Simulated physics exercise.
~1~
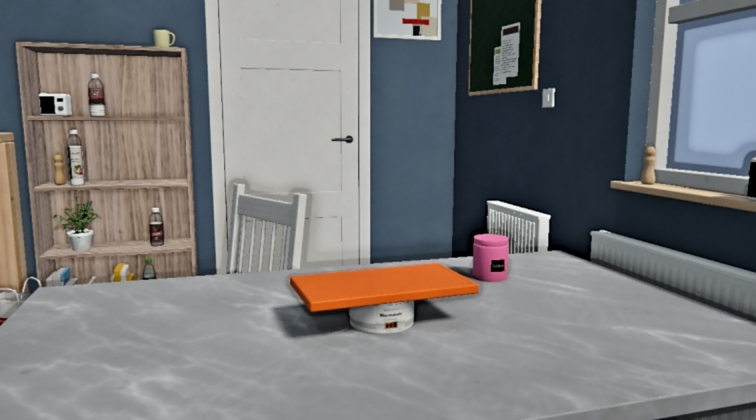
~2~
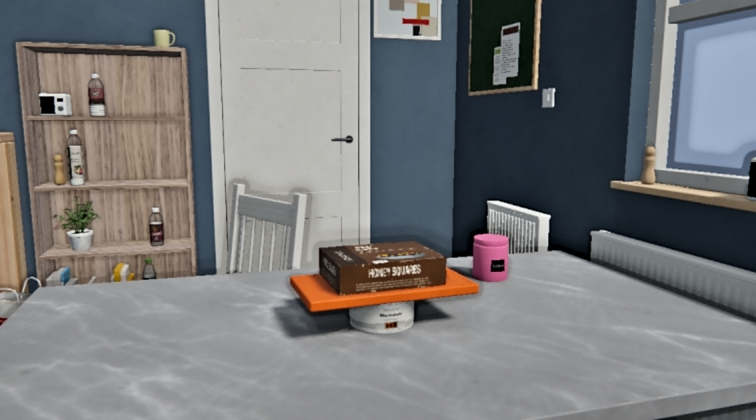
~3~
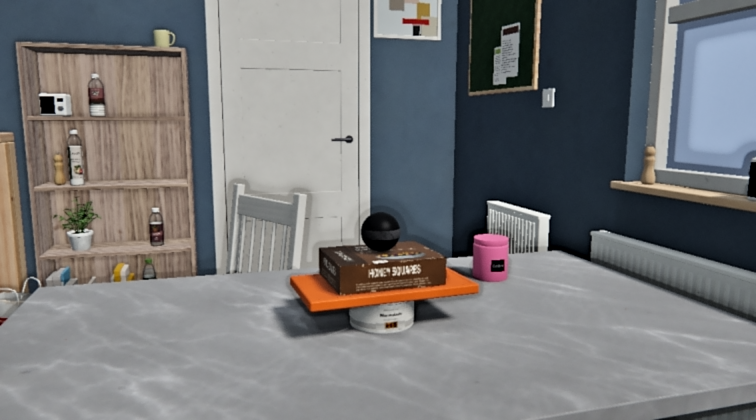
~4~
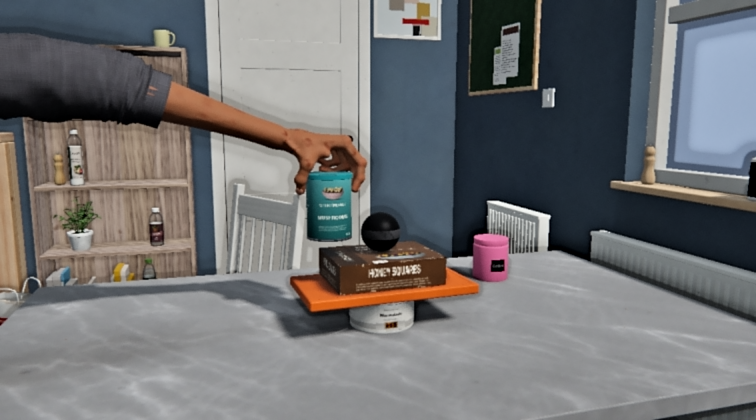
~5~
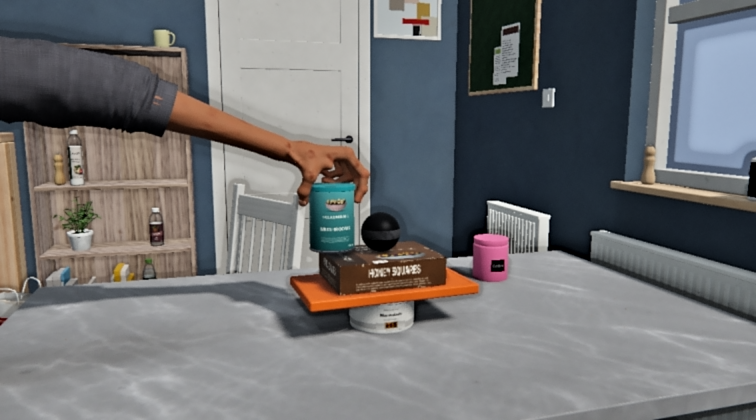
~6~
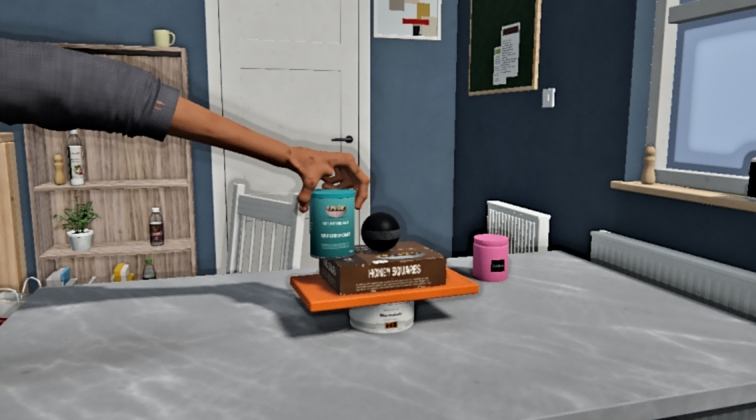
Brown packet and black ball appearing on an orange tray over a white tub, then a hand lowering a turquoise tin beside the ball.
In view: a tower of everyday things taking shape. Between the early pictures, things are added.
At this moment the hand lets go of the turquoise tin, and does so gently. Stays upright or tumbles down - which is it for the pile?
Nothing topples.
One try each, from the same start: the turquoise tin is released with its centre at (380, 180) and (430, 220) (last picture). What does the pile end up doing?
First try: The pile topples; second try: It stands firm.
Then, 0.20 s on from there, no change.
Then, 0.60 s on from there, turquoise tin resting near (332, 224).
In the end, all 6 unmoved. At the end, from the last picture's camera, turquoise tin near (332, 224). The pile holds.
